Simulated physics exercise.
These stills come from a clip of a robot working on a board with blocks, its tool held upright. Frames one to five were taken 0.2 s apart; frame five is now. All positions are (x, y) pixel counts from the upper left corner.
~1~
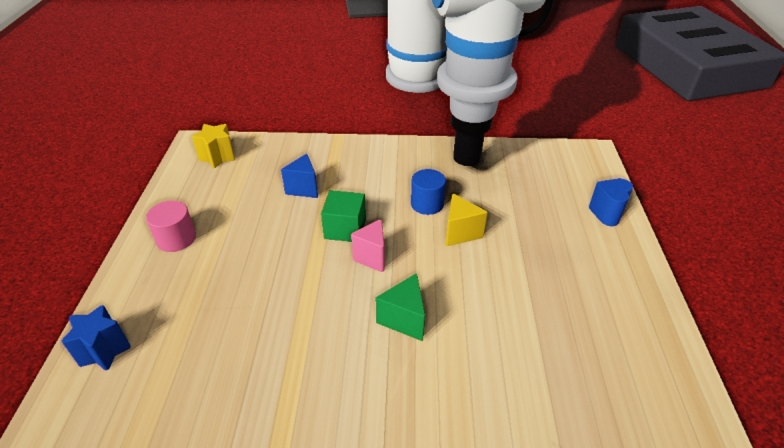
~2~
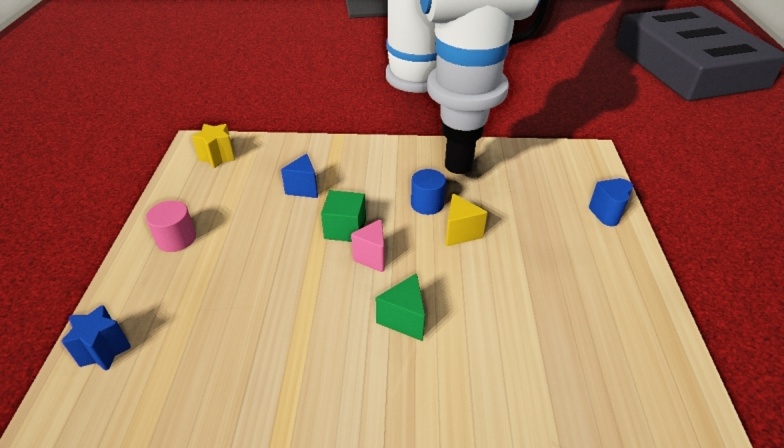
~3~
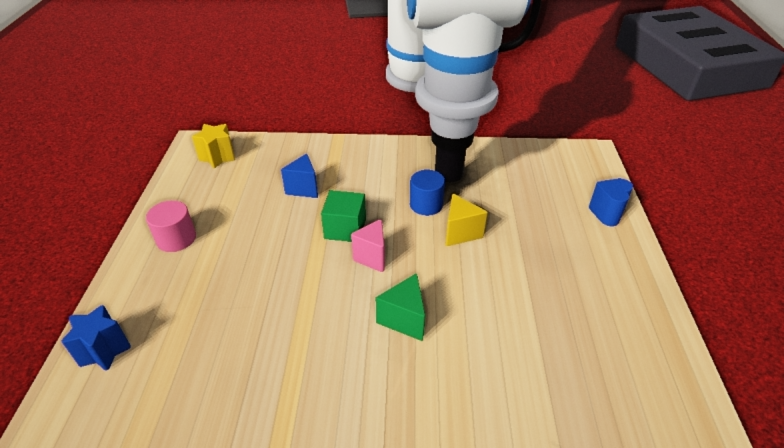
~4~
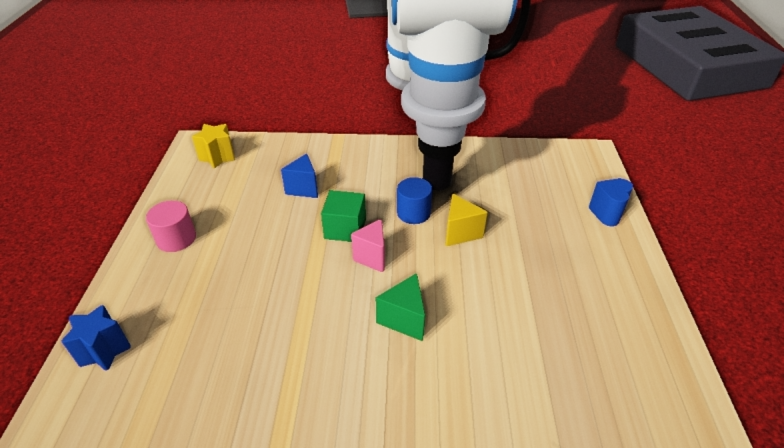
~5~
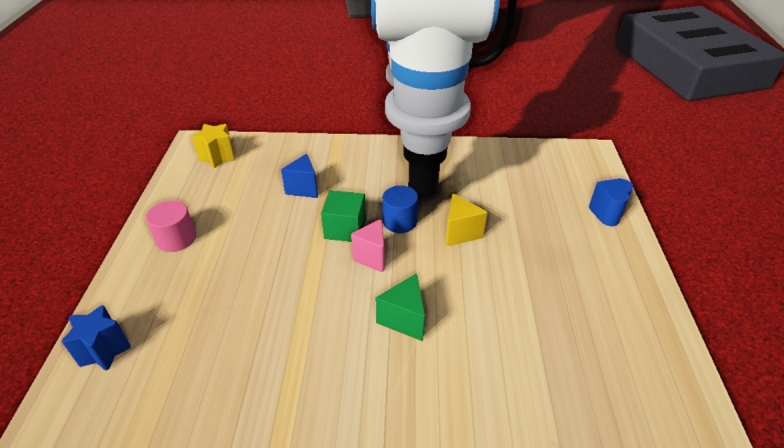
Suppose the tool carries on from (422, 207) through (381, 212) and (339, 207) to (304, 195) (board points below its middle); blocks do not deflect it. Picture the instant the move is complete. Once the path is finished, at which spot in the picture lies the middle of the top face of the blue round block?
At the end it should sit near (375, 208).
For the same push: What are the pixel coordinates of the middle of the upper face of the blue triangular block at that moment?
Its top middle: (282, 154).
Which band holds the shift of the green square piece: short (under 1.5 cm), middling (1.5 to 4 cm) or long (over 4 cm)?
Once the path is done, the green square piece lies within 1.5 cm of its present place.
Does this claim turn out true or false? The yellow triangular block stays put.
The statement is correct.
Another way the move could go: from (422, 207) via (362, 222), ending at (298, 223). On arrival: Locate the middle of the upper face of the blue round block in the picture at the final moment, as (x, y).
The answer is (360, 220).
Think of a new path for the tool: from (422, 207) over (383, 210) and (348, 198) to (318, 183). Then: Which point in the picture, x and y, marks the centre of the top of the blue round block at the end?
(378, 206)
The first path, step by step. One third of the way, tool (380, 194); green square piece (339, 204); blue round block (376, 208).
Two thirds of the way, tool (337, 190); green square piece (336, 205); blue round block (376, 208).
At the end, tool (302, 178); blue triangular block (282, 154), turned 15° clockwise; green square piece (336, 205); blue round block (376, 208); yellow triangular block still.
